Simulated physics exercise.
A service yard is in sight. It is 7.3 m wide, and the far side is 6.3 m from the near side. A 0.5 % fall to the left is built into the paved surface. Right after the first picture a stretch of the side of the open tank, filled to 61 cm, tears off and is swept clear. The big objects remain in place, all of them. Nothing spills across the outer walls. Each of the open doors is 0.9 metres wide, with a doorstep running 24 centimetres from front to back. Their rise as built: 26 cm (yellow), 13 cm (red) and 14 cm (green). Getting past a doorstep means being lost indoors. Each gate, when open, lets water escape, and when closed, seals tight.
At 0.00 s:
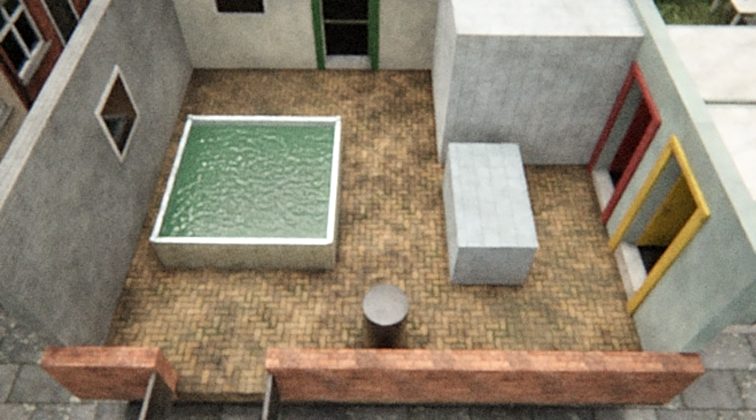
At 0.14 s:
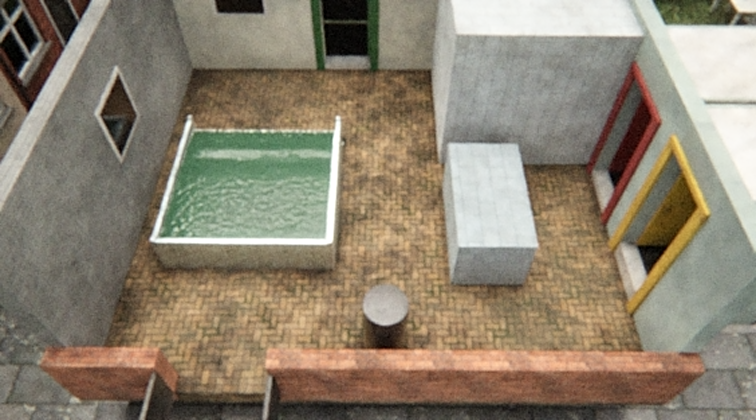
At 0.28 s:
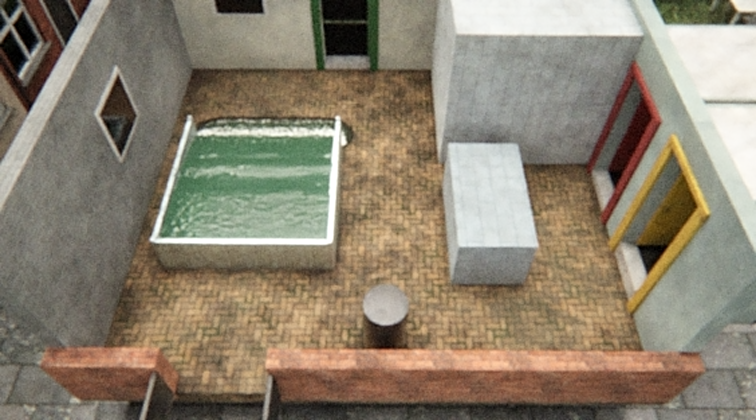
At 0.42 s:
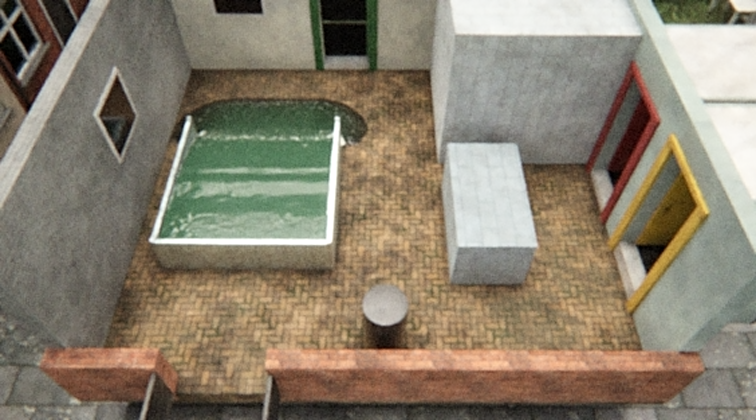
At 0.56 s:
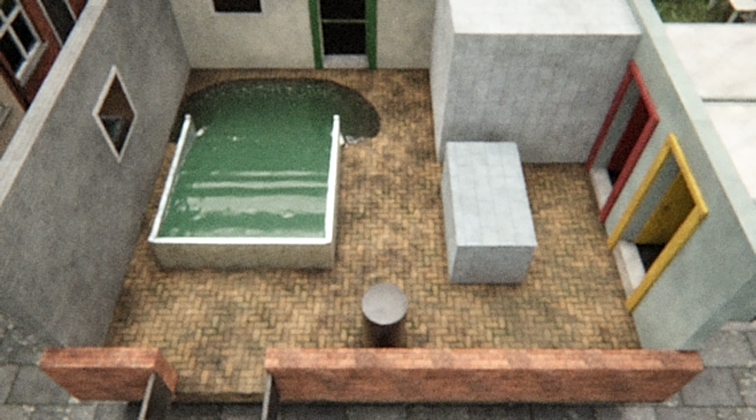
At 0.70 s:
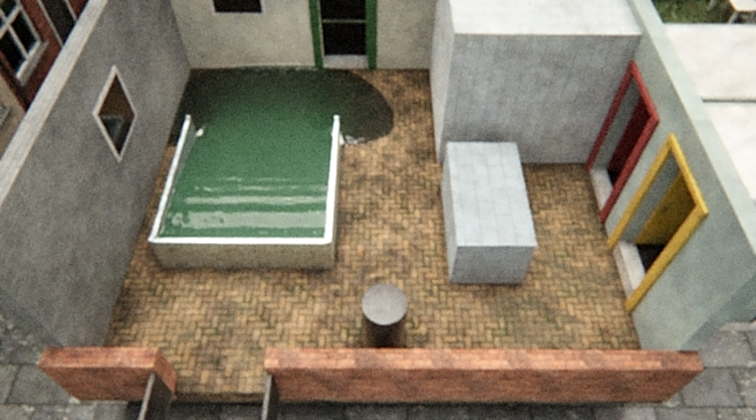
Green water poured out of an open tank in a walled yard after its far side gave way, and spread across the brick paving in a widening dark pool toward the back wall.
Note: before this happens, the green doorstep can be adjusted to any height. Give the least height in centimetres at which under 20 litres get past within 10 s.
27 cm.
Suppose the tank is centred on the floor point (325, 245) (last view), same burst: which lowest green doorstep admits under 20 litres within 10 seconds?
Near 33 cm.
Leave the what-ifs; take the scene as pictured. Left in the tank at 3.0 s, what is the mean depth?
The mean depth is roughly 17 cm.
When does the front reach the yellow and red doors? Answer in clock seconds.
I'd say yellow at 7.5 s and red at 7.0 s.
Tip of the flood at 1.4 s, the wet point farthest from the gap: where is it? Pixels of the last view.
In the last picture, around (419, 80).
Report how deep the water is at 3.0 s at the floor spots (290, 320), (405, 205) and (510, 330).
The depths come to about 0, 0 and 0 cm.
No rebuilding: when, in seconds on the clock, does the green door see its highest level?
The depth peaks at about 2.0 seconds.
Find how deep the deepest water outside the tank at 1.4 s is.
Around 43 centimetres.
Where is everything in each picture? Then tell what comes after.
In the first picture, the open tank at (255, 178) is whole and still, 61 cm deep; the green door at (346, 25) is dry.
In the second picture, water pours out on the far side and has run 0.3 m, to a hidden place; about 8 cm deep outside, 61 cm at the back.
In the third picture, the gap is on the far side, the front 0.7 m out at a hidden place; the back of the open tank holds 61 cm.
In the fourth picture, the front is at (272, 101), 1.3 m from the gap on the far side; 3.4 m2 of floor is wet, 61 cm left at the back.
In the fifth picture, the front is at (243, 81), 1.8 m from the gap on the far side; 5.5 m2 of floor is wet, 61 cm left at the back.
In the sixth picture, the gap is on the far side, the front 2.2 m out at (219, 70); the back of the open tank holds 58 cm; 0.1 m in a straight line remain to the green door at (344, 25).
After 1.4 s water covers 25 % of the floor, deepest (43 cm) near (262, 80); 29 cm at the green door, 22 litres in over its 14 cm doorstep.
After 3.0 s water covers 40 % of the floor, deepest (38 cm) near (428, 74); 28 cm at the green door, 140 litres in over its 14 cm doorstep.
After 10.0 s water covers 95 % of the floor, deepest (18 cm) near (156, 258); 10 cm at the green door, 203 litres in over its 14 cm doorstep.
At the green door as built, the water arrived by 0.8 s and peaked near 32 cm at 2.0 s.
With a doorstep of 24 cm, 40 litres would have come in within the 10 s; with 32 cm, 3 litres. So under 20 litres takes about 27 cm.
